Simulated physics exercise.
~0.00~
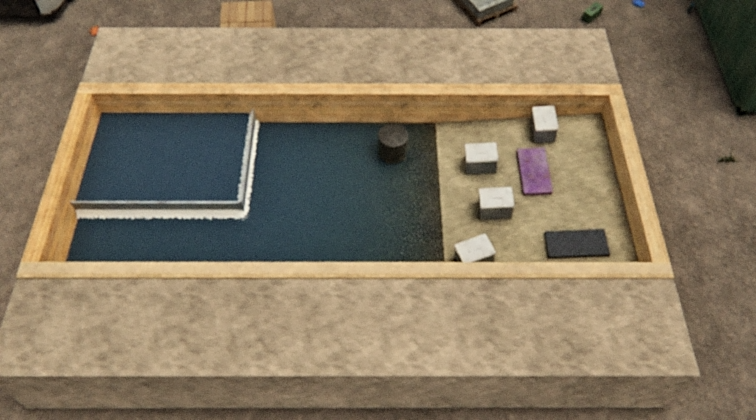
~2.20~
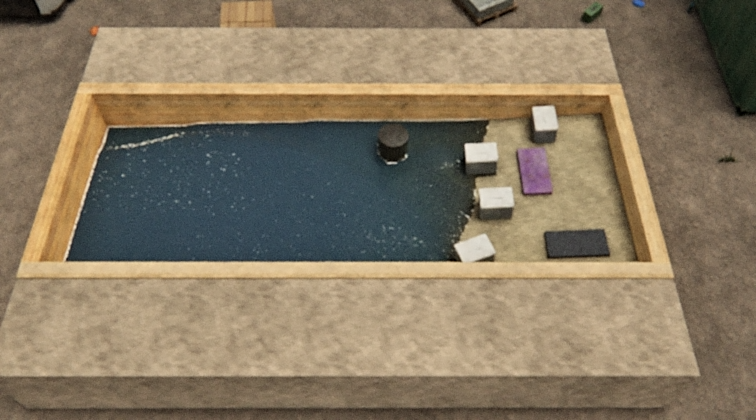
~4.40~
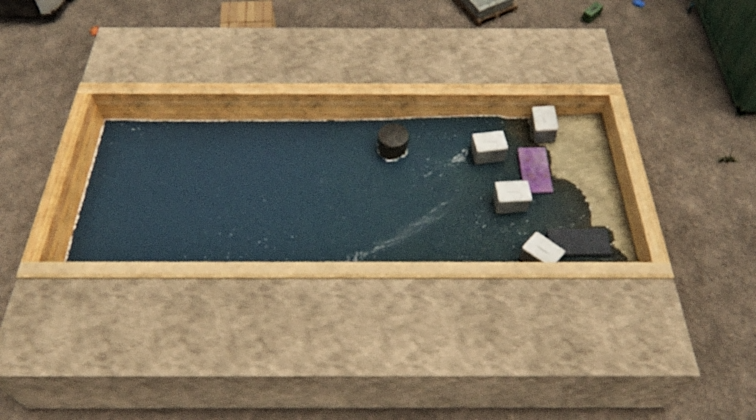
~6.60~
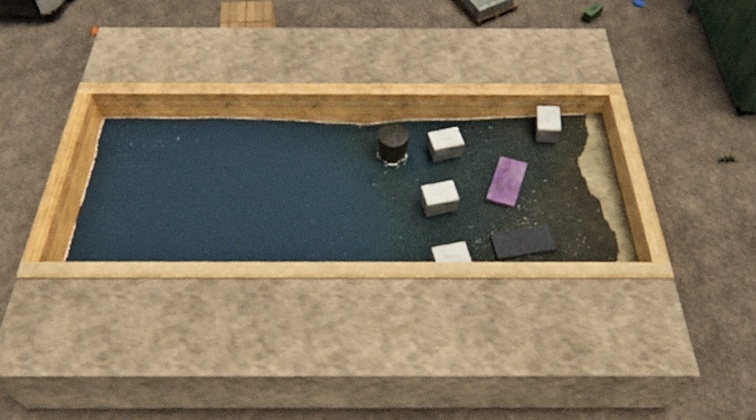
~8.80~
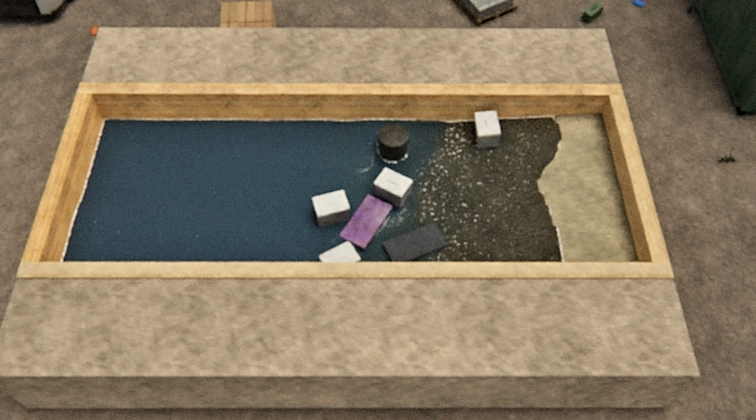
Water surging right from a raised pool across sand, reaching pale blocks and flat slabs, then drawing them left as it recedes.
